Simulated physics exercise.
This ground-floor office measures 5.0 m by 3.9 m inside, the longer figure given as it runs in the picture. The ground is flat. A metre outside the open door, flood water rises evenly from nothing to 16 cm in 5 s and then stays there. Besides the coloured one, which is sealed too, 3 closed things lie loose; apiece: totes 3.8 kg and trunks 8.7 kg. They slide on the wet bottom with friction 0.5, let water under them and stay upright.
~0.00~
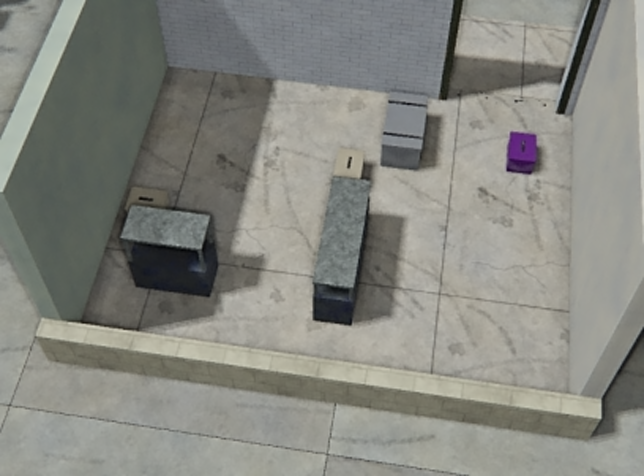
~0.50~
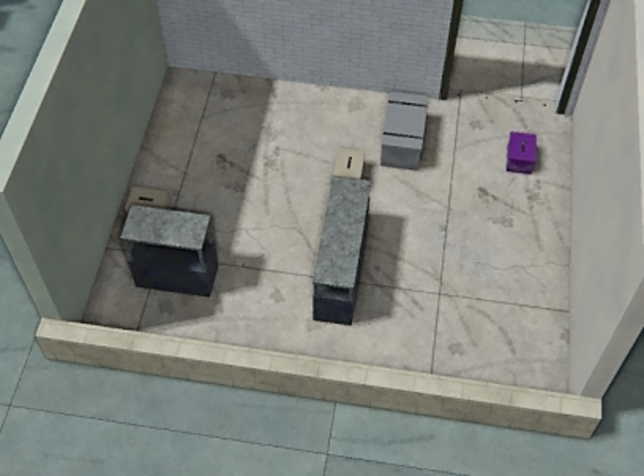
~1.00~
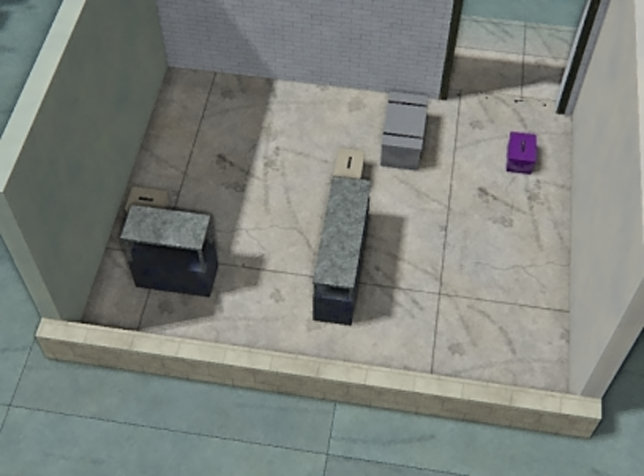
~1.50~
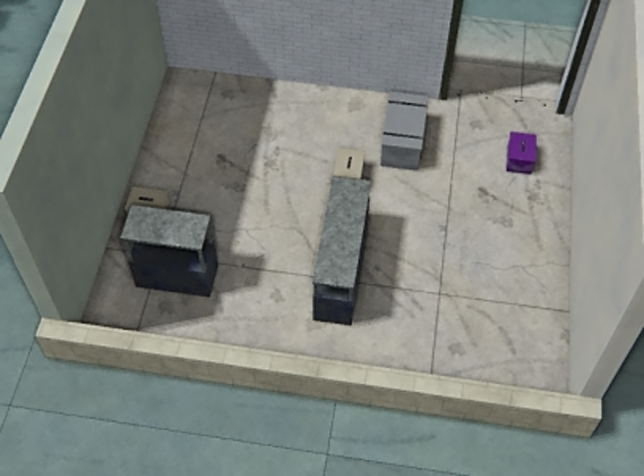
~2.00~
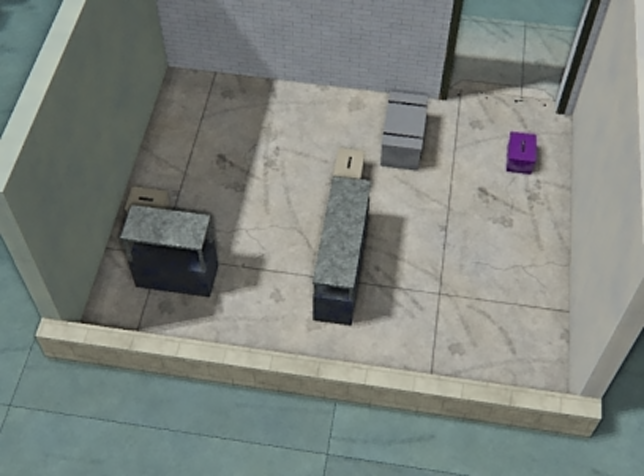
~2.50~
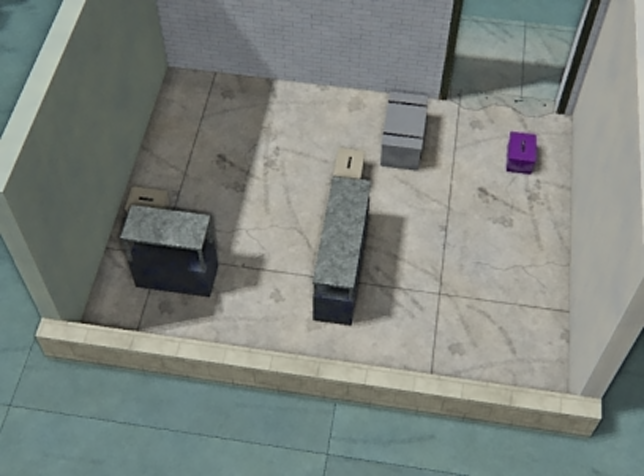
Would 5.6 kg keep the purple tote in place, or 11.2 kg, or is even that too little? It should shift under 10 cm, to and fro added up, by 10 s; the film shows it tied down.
For it, neither weight holds it.
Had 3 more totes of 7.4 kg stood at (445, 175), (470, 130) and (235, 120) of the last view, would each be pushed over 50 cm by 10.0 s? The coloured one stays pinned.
In turn: Past it, past it, under.
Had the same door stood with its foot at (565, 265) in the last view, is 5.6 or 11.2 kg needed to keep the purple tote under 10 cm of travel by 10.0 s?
Then the lower weight is enough.
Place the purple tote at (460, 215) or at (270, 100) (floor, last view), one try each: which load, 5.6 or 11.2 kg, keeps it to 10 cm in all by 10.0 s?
In turn: It takes the larger; either load holds.
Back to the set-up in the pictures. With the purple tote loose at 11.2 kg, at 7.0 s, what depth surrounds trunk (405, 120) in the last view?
Roughly 2 cm.
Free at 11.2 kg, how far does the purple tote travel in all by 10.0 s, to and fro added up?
Some 40 cm in all.
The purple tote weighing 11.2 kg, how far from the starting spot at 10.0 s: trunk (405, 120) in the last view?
In that order: 30 cm.
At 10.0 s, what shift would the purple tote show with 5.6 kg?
About 300 cm.
After 3.5 s the purple tote would be 0 cm from its start with 5.6 kg and 0 cm from its start with 11.2 kg; 2 cm of water round it then.
After 4.5 s the purple tote would be 21 cm from its start with 5.6 kg and 0 cm from its start with 11.2 kg; 4 cm of water round it then.
After 7.0 s the purple tote would be 169 cm from its start with 5.6 kg and 27 cm from its start with 11.2 kg; 5 cm of water round it then.
After 10.0 s the purple tote would be 275 cm from its start with 5.6 kg and 44 cm from its start with 11.2 kg; 5 cm of water round it then.
